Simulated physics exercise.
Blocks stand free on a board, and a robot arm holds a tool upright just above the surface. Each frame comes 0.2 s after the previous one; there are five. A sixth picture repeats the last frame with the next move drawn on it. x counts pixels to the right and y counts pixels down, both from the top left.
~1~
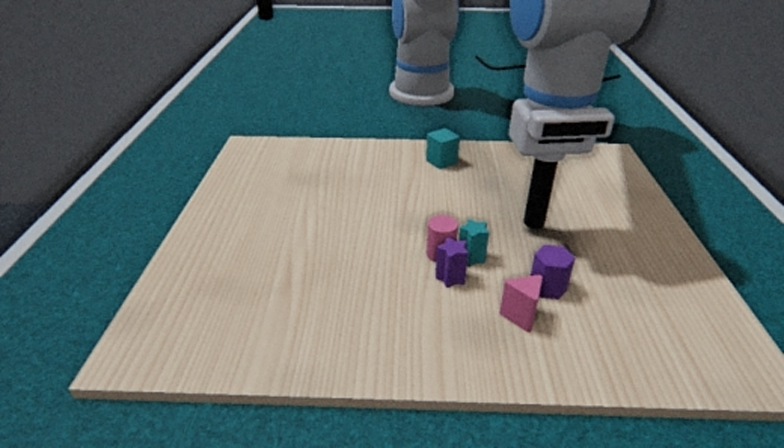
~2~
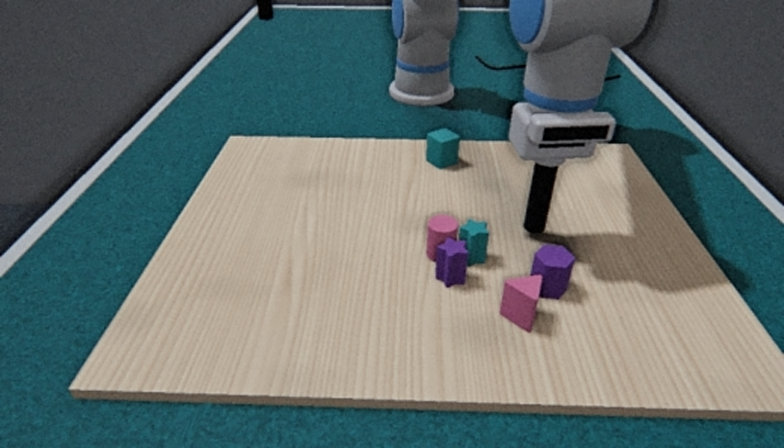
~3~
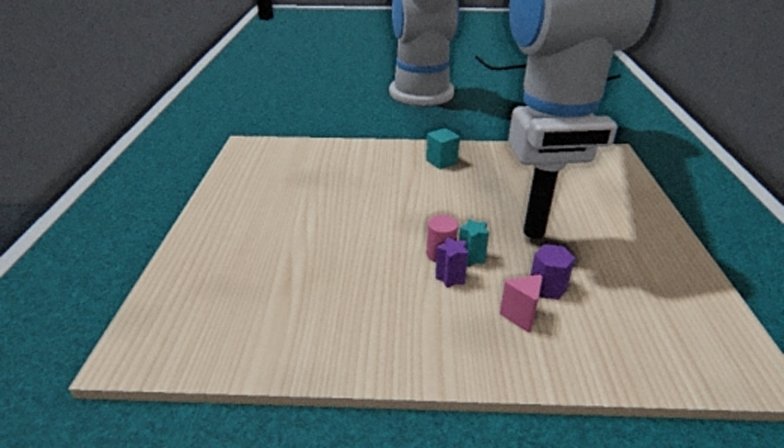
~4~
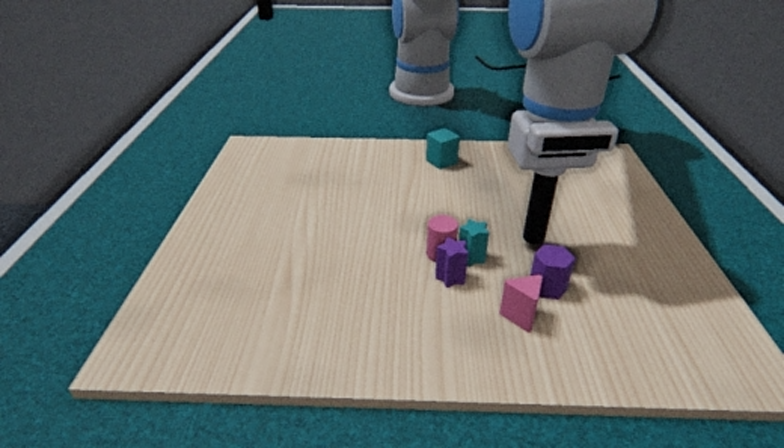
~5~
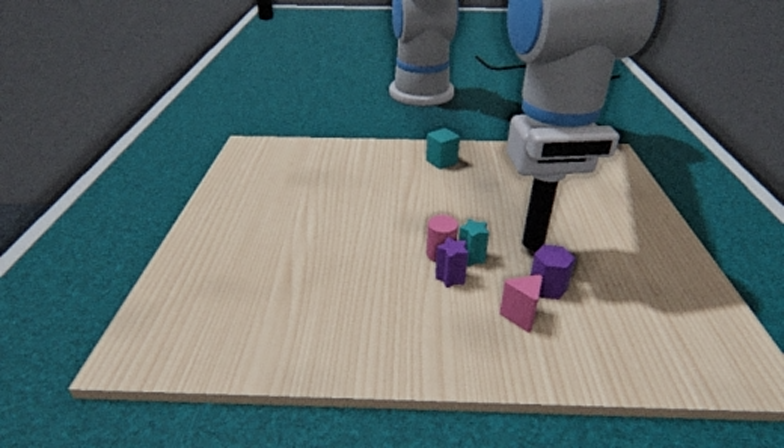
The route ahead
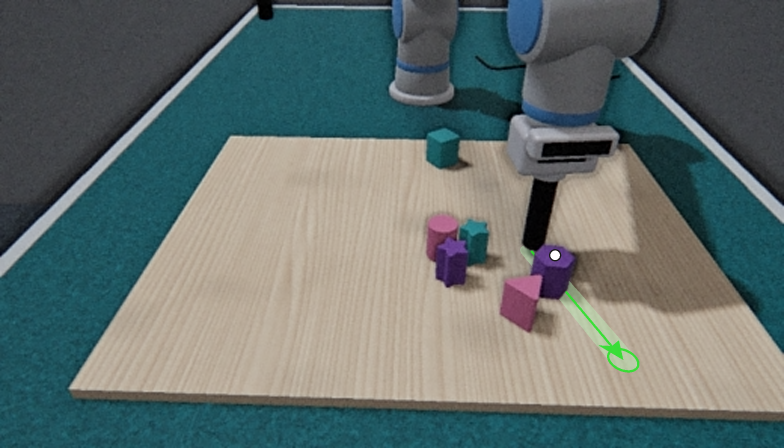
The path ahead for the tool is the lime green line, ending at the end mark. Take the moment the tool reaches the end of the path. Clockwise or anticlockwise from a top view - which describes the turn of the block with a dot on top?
It spins clockwise.
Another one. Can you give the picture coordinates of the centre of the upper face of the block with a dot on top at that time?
Its top middle is near (562, 286).
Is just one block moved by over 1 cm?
In short: Yes.
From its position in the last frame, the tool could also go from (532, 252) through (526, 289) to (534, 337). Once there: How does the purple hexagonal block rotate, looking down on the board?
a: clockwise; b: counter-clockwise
b - counter-clockwise.
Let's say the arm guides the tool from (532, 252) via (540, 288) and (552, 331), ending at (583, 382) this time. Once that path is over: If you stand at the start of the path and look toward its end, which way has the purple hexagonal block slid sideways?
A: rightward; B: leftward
The one that fits is B, leftward.
Drawn move, from (532, 252) to (623, 360); the dot is on the purple hexagonal block.
On the path given first. One third of the way, tool at (560, 275); purple hexagonal block at (559, 268), turned 25° clockwise.
Two thirds of the way, tool at (591, 311); pink triangle at (525, 287); purple hexagonal block at (562, 286), turned 85° clockwise.
At the end, tool at (626, 352); turquoise star still; pink triangle at (525, 287); purple hexagonal block at (562, 286), turned 85° clockwise.
